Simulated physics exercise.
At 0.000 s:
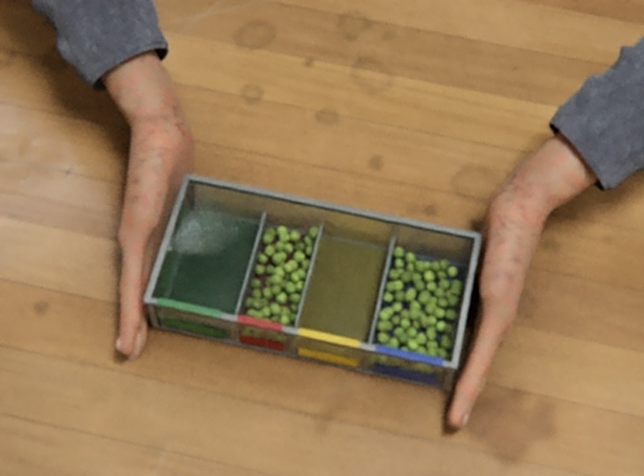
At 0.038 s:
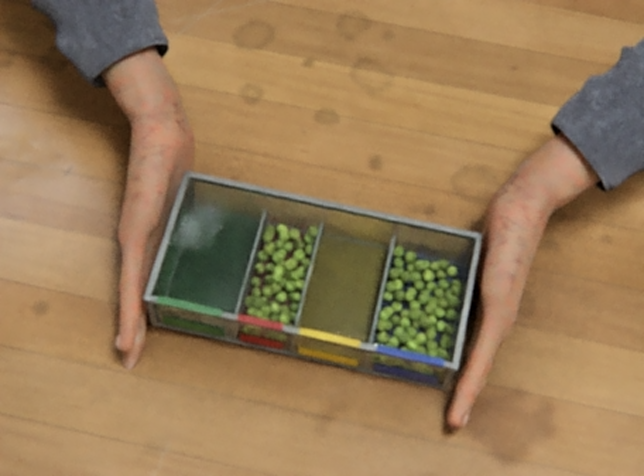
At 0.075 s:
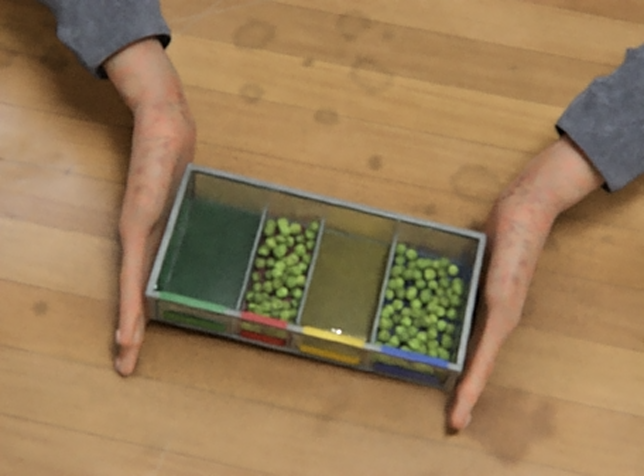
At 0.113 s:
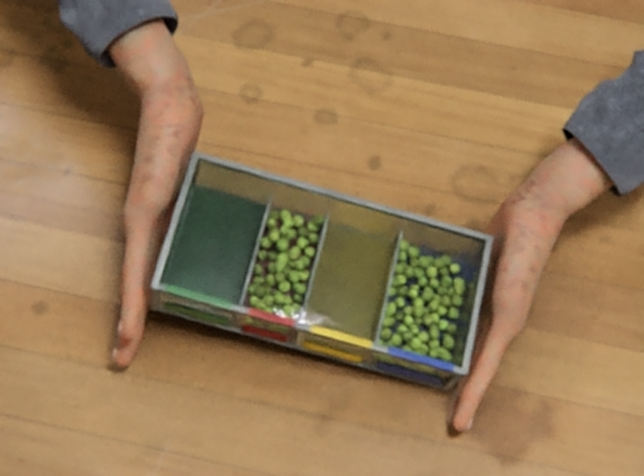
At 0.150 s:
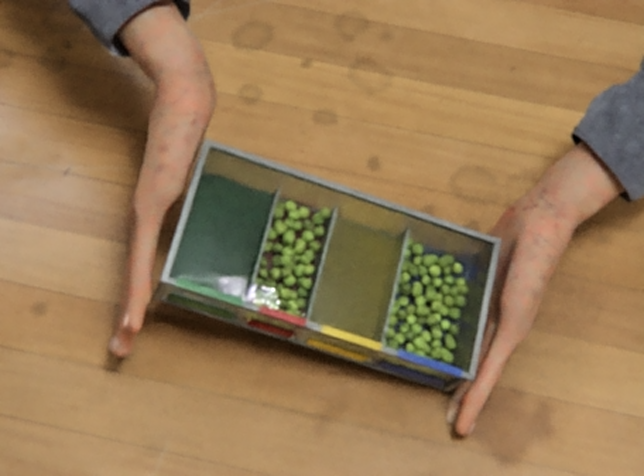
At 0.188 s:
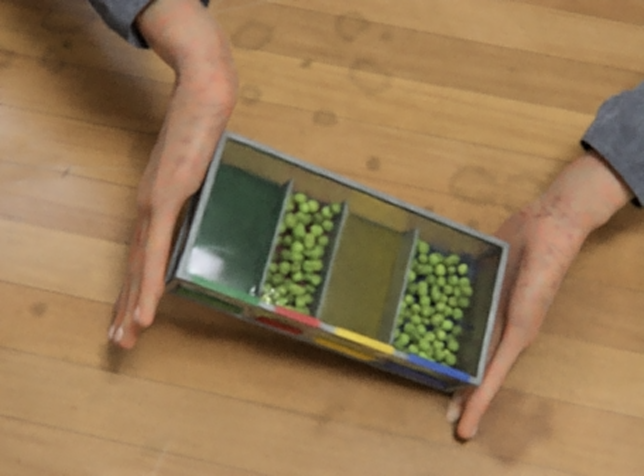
Two hands in grey-blue sleeves hold the ends of a clear rectangular box above a light wooden floor with faint dark stains, seen from above. Its four compartments are edged green, red, yellow and blue from left to right, with green peas piled in the red and blue ones. The left hand lifts its end, slowly then faster, tilting the box down toward the right, while the peas stay in their compartments and the camera stays still.
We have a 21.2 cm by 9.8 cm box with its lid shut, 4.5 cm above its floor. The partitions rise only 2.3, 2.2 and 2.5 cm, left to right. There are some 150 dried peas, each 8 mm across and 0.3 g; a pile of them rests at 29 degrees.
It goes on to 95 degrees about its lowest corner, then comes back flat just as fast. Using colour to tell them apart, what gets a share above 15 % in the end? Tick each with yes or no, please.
Red - no; blue - yes; green - no; yellow - no.
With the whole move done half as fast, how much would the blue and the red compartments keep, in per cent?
Blue = 90 per cent, red = 5 per cent.
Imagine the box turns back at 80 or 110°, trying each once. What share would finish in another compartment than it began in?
About 30 and 40 per cent.
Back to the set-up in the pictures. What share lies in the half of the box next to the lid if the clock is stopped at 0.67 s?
60 %.
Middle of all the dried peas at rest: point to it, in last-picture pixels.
Around (417, 337).
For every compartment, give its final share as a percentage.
Per cent by colour - red 0, blue 95, green 0, yellow 5.
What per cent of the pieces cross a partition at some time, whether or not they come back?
I'd guess roughly 40 percent.
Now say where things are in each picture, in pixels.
In the first frame, box tilt 0 degrees, front corners at (151, 299) and (452, 363); red 40 %, blue 60 %.
In the second frame, box tilt 1 degrees, front corners at (151, 297) and (452, 364).
In the third frame, box tilt 4 degrees, front corners at (153, 292) and (456, 366), lowest corner right front.
In the fourth frame, box tilt 10 degrees, front corners at (158, 284) and (462, 369), lowest corner right front.
In the fifth frame, box tilt 17 degrees, front corners at (168, 278) and (468, 374), lowest corner right front.
In the sixth frame, box tilt 24 degrees, front corners at (184, 273) and (475, 379), lowest corner right front; red 40 %, blue 60 %. Its pace works out near 185 degrees a second.
After 0.67 s, tilt 94 degrees; red 15 %, blue 60 %, yellow 25 %.
Then, at 0.99 s, tilt 38 degrees; blue 95 %, yellow 5 %.
After 1.40 s, tilt 0 degrees; blue 95 %, yellow 5 %.
In the end, at 1.8 s, red 0 %, blue 95 %, green 0 %, yellow 5 %.
